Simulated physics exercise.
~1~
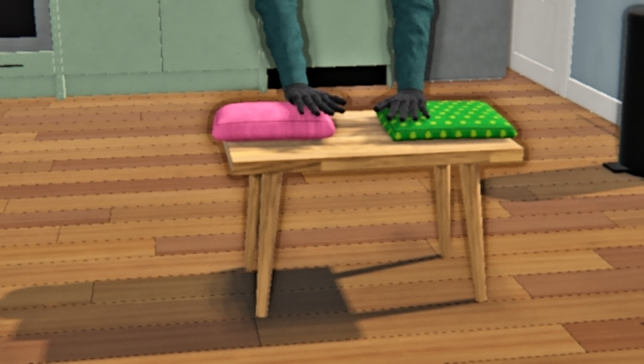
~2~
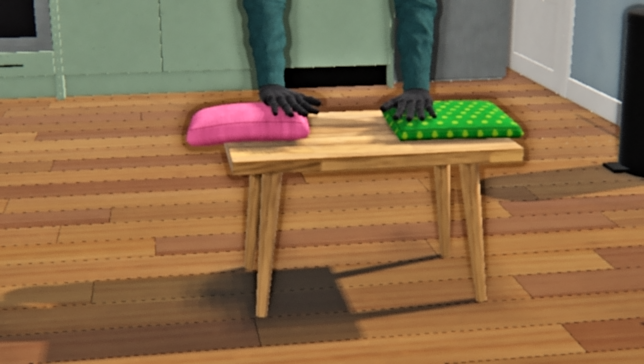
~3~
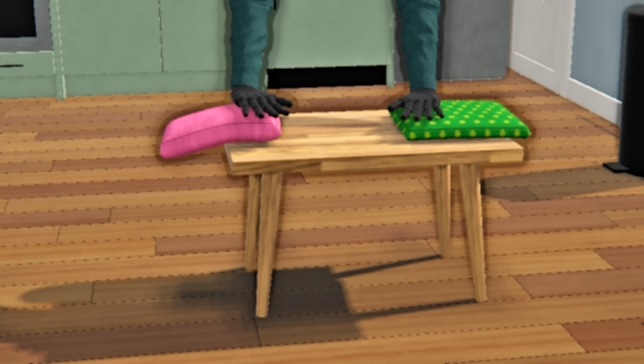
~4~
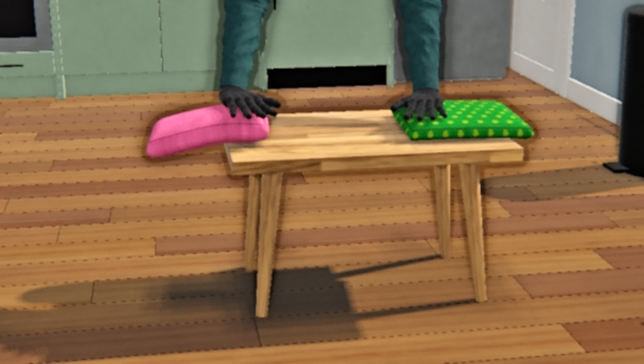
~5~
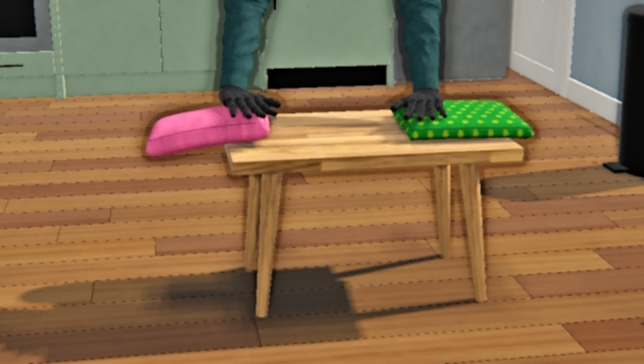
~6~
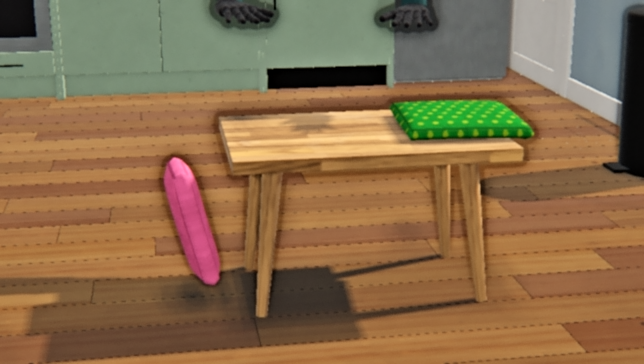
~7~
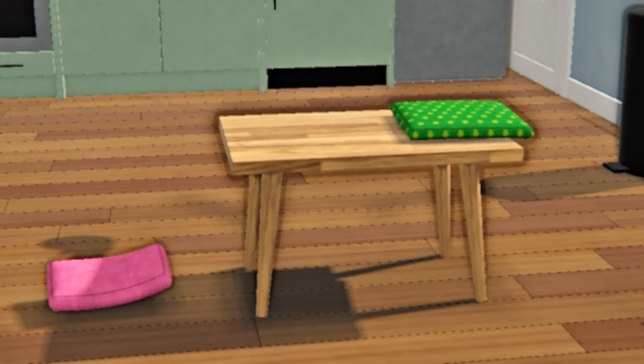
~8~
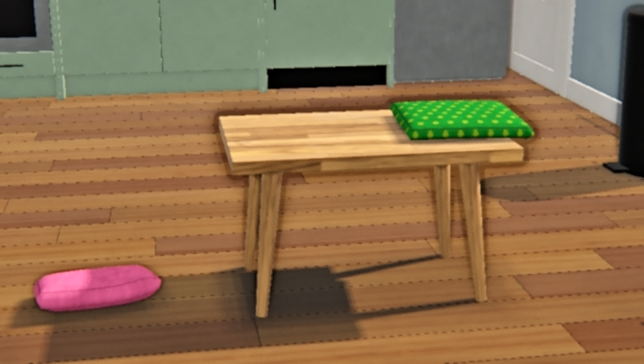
A pink sack rests near the left end of a short wooden bench, across from a green seat pad with yellow dots, with a gloved hand on each. The hands slide the two apart, pushing the sack well out over the left end and nudging the pad slightly right. They hold both still briefly, then lift away. Released, the sack tips off the end and drops, turning nearly upright in the air. It lands to the left of the bench and settles flat on the wooden floor, while the green pad stays put on top.
